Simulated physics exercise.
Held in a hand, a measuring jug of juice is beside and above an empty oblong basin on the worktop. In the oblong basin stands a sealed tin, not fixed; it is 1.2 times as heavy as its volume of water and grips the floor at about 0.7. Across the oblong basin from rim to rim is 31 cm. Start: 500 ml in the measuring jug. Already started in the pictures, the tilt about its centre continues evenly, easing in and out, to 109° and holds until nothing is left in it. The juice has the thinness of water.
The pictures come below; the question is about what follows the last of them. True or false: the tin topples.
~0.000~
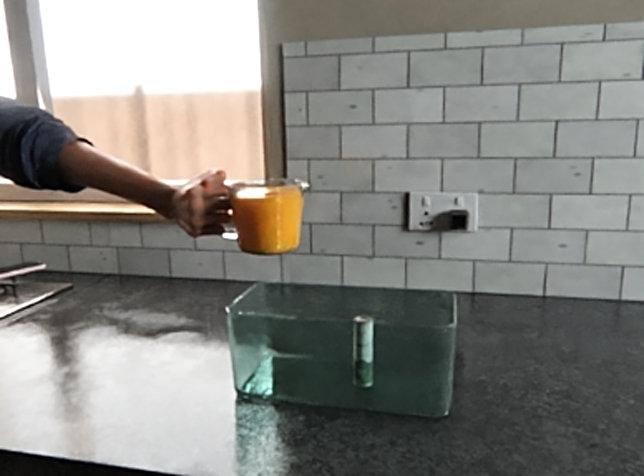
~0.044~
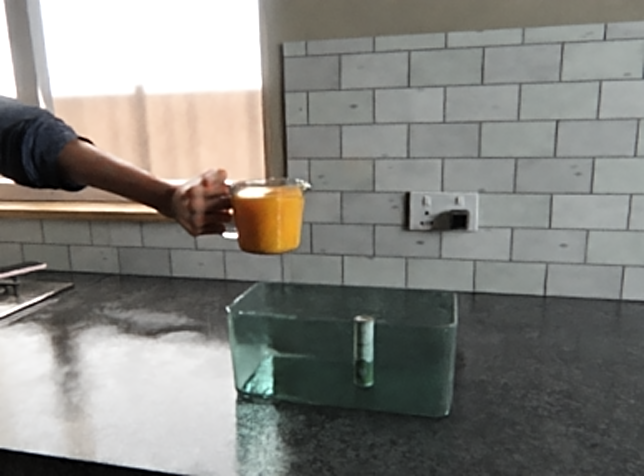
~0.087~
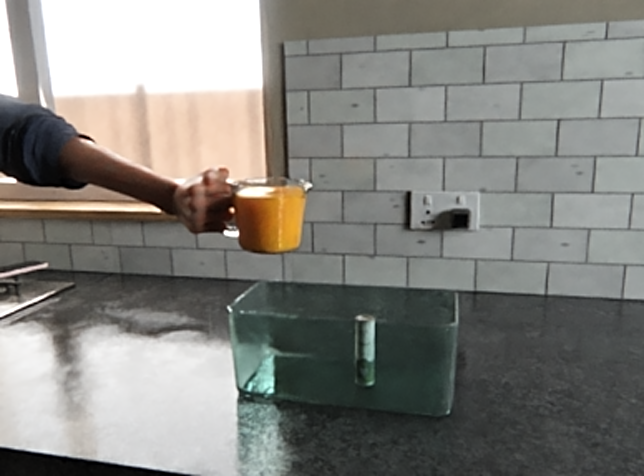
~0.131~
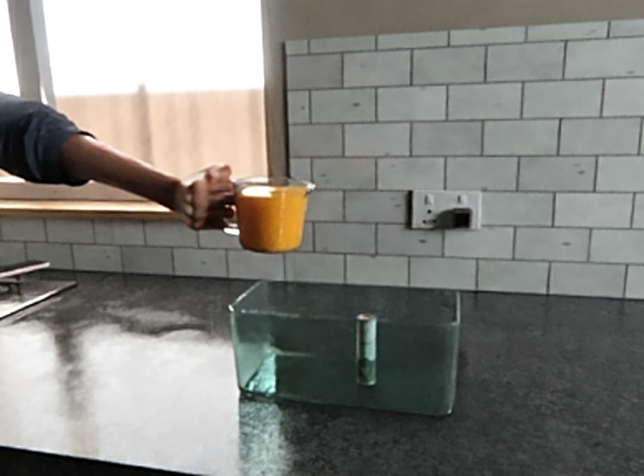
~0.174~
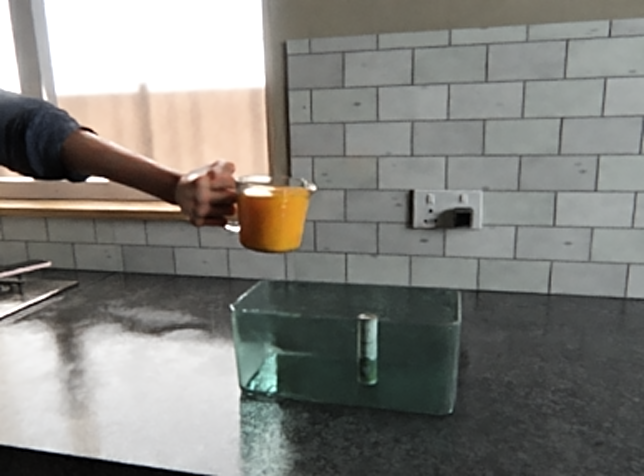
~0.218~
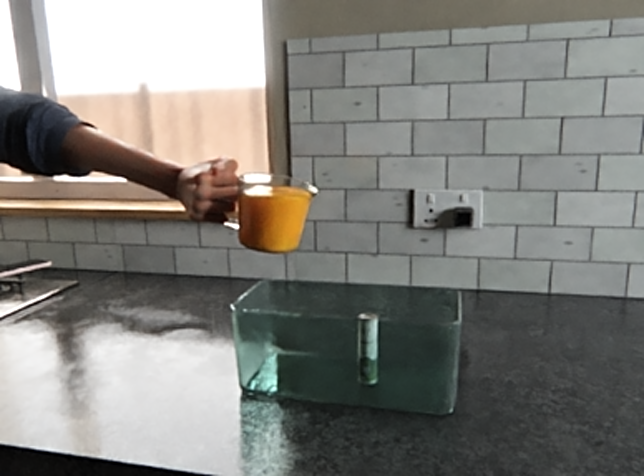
True.
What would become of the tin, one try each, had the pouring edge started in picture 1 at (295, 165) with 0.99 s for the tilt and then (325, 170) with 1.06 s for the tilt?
Run one: It tumbles. Run two: It does not tip.
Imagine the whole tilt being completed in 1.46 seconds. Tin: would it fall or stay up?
Result: Tin tipped over.
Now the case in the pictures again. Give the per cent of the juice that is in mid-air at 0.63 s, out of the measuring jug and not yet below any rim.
Roughly 22 %.
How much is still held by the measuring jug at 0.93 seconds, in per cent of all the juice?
12 per cent or so.
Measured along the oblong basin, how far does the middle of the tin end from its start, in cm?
About 7.0 cm.
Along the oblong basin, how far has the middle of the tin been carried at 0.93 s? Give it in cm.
It has moved some 1 cm.
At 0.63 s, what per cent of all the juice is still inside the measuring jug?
I reckon about 68 in a hundred is still held.
After 0.63 s the tilt is 68° and 68 per cent is still to pour; the tin stands where it began.
After 0.93 s the tilt is 103° and 12 per cent is still to pour; the tin leans 9°.
After 1.25 s the tilt is 109° and 0 per cent is still to pour; the tin lies on its side.
After 1.59 s the tilt is 109° and 0 per cent is still to pour; the tin lies on its side.
In the end the tin lies on its side.
